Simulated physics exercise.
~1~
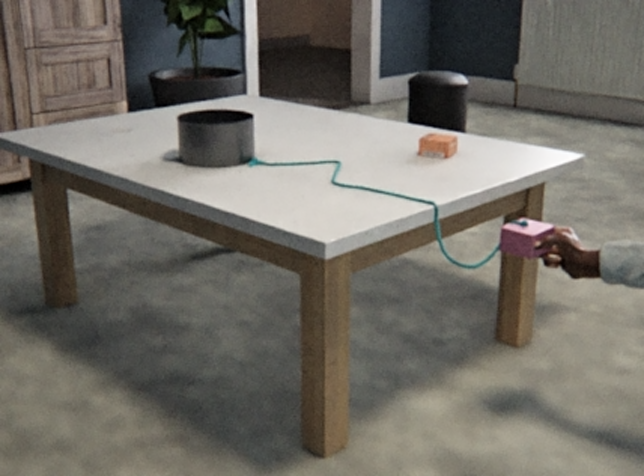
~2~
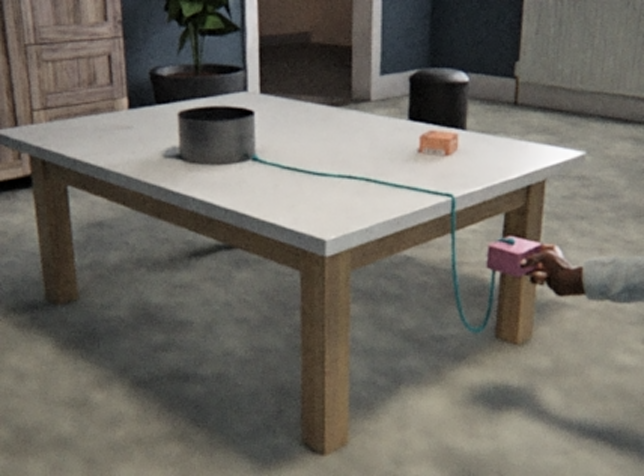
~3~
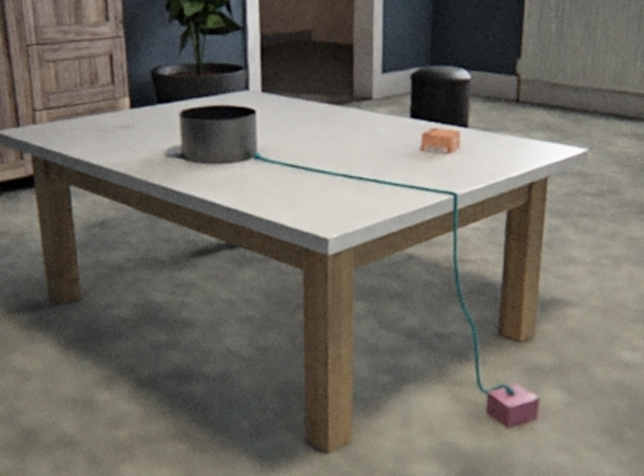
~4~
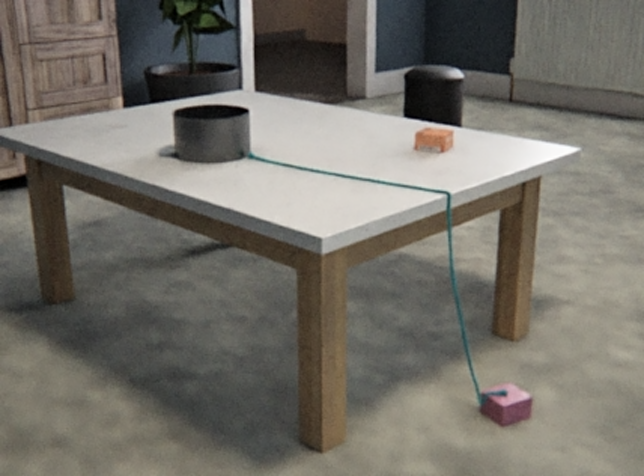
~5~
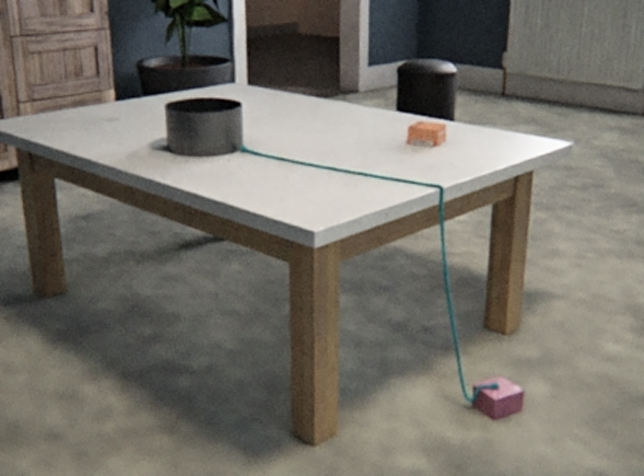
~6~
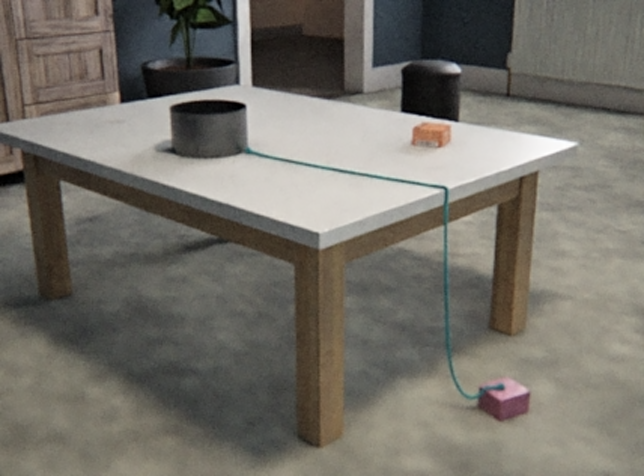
A pink block on a teal cord running across a white table to a dark pot is lowered slightly by a hand, then released, dropping to the floor beside the table, where it rests while the pot and orange box stay in place on top.
